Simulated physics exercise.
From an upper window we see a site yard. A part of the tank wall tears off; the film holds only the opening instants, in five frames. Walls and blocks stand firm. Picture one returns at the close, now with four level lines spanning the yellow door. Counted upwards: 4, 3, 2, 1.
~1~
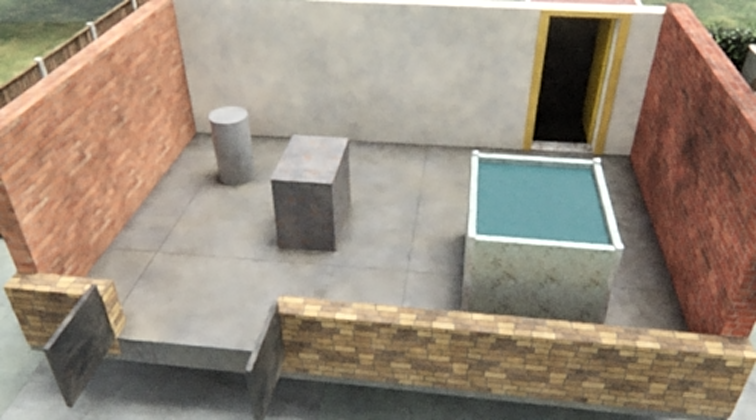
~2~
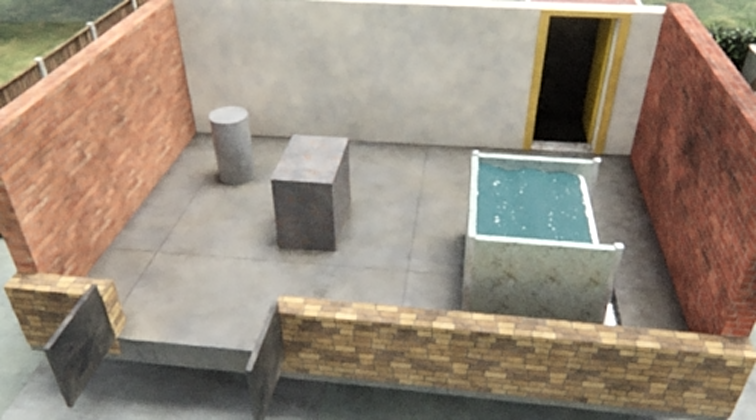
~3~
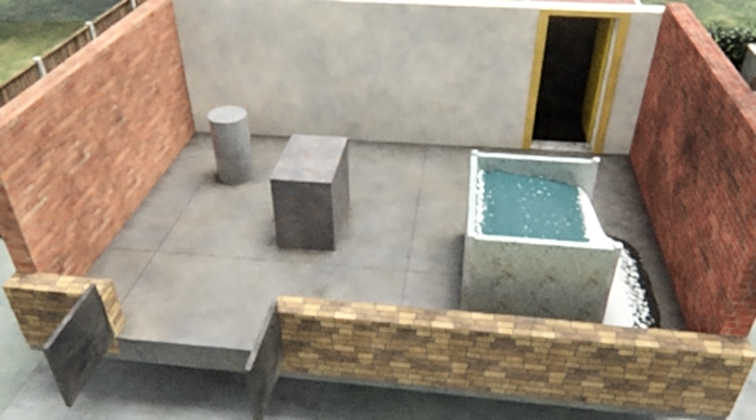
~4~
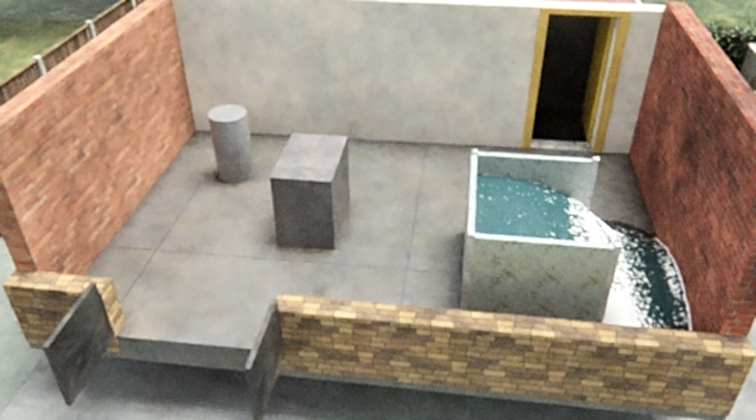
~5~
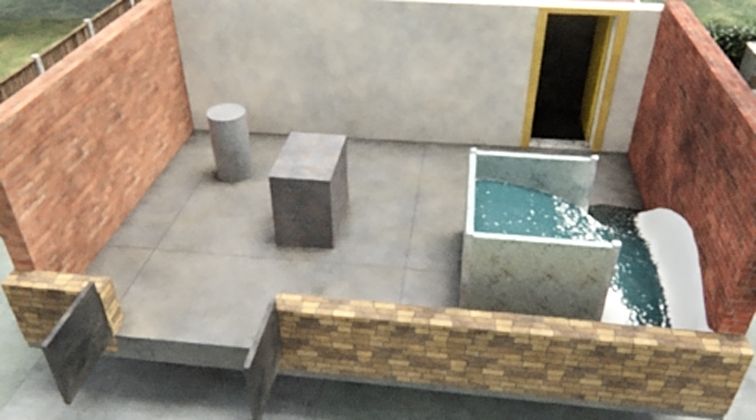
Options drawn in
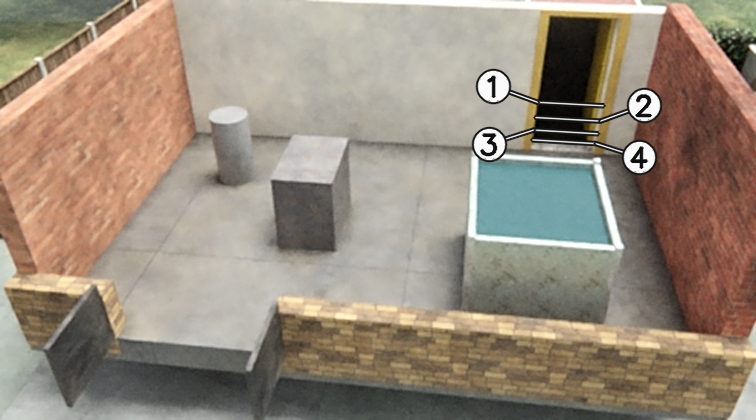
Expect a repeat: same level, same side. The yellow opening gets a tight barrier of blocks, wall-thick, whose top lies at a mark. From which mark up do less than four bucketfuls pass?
Take 3.
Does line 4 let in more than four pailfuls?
Yes, that goes wrong.
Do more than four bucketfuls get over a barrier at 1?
No, that is safe.
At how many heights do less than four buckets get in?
Three of the four.
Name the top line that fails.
Line 4.
On the marked copy, 1 at (570, 104); 2 at (567, 119); 3 at (565, 131); 4 at (563, 141); from the bottom up 4, 3, 2, 1.
For line 1, nothing gets over.
For line 2, nothing gets over.
For line 3, a bucket or two gets in.
For line 4, about 13 bucketfuls get in.
